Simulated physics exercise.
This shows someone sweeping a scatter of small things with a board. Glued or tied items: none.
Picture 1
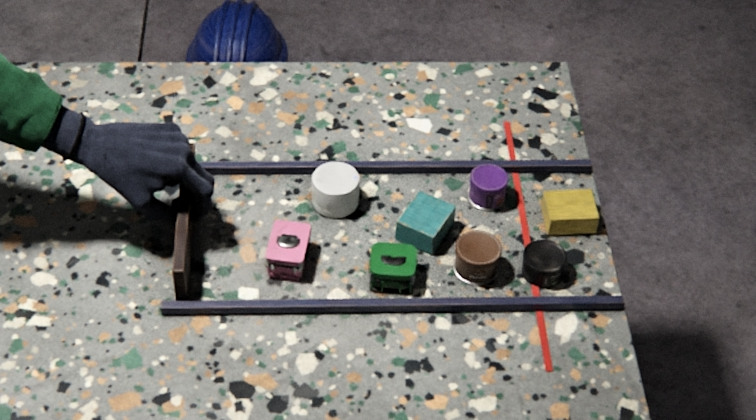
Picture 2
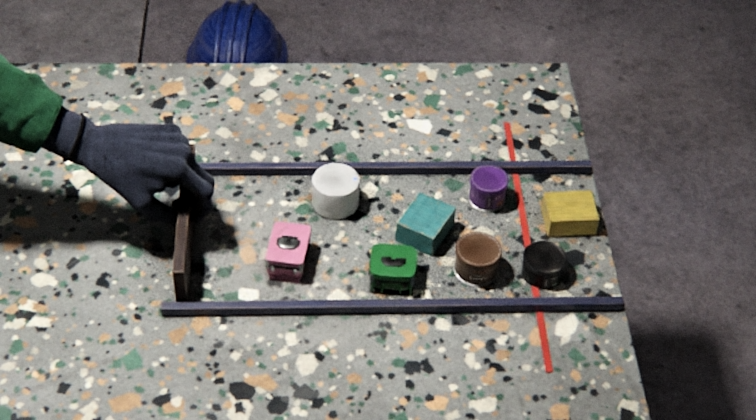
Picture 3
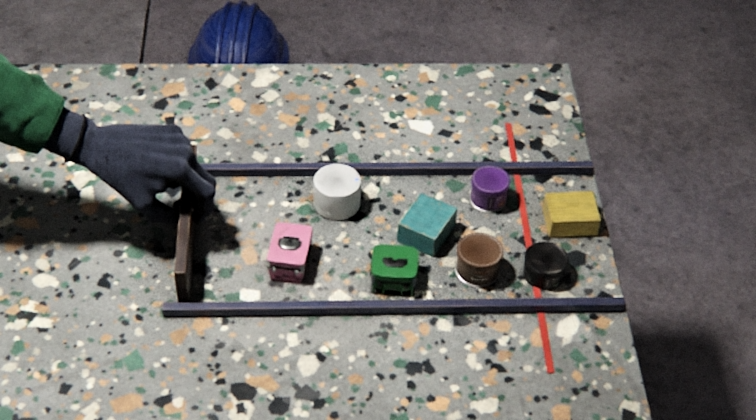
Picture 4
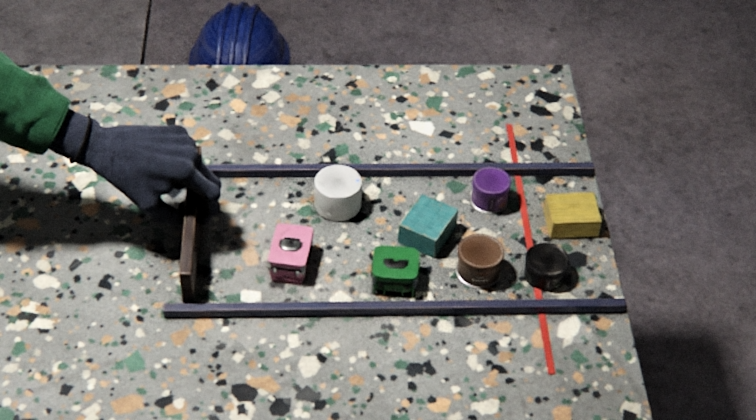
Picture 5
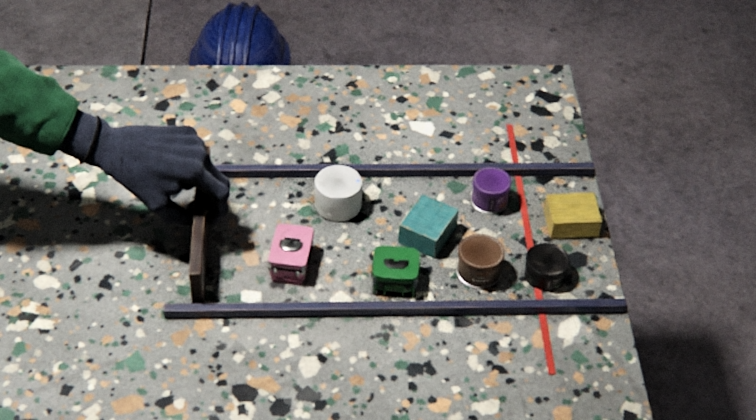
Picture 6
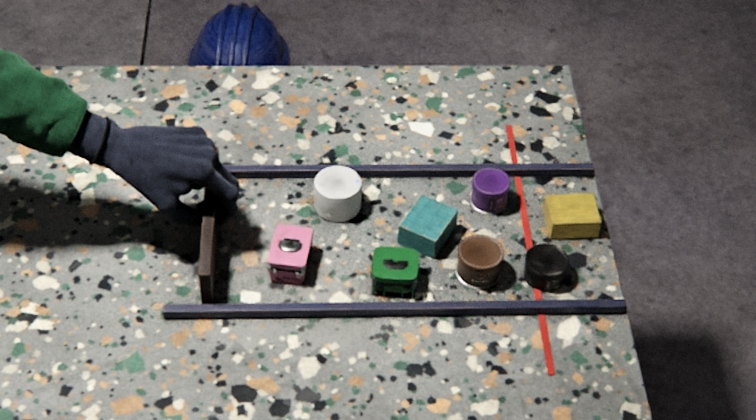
In this clip, a gloved hand holds a dark board upright on a speckled surface between two rails, then slides it slightly right toward a scatter of small blocks, tubs and cases, which stay still near a red tape line.
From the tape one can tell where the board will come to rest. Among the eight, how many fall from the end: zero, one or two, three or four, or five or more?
Falling from the end: Three or four.
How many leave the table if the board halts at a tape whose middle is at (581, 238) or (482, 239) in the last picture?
Taking the two tries in order, the numbers are 6 and 1.
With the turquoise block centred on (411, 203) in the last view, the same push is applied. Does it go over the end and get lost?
I reckon it remains in place.
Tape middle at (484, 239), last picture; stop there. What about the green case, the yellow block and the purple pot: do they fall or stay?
Okay, the green case sits tight, the yellow block sits tight, and the purple pot sits tight.
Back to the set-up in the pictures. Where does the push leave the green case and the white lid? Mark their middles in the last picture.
One is at about (595, 272), the other at about (546, 191).
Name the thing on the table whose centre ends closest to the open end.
That's the purple pot, it ends up nearest.
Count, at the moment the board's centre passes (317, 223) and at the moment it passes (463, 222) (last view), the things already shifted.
At the first spot 2, then 7.
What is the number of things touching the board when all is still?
The count comes out at 2.
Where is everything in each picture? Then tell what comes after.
In the first picture, yellow block (570, 212); black tub (544, 264); purple pot (488, 187); board (186, 221); tape (526, 235).
In the second picture, black tub (544, 265); pink case (289, 252).
In the third picture, purple pot (490, 190); board (187, 222).
In the fourth picture, yellow block (572, 215); white lid (338, 193).
In the fifth picture, black tub (546, 267); brown tin (480, 261).
In the sixth picture, yellow block (572, 216); black tub (546, 268); purple pot (490, 192); board (210, 224); tape (528, 238).
Soon after, none off yet; yellow block at rest near (572, 216); black tub at rest near (546, 268); purple pot at rest near (490, 192).
Then, none off yet; yellow block at rest near (574, 216); black tub moved well along near (625, 271); purple pot moved about its own width near (533, 189).
By the end, the number that fall off is three or four; fallen, brown tin, black tub and yellow block.
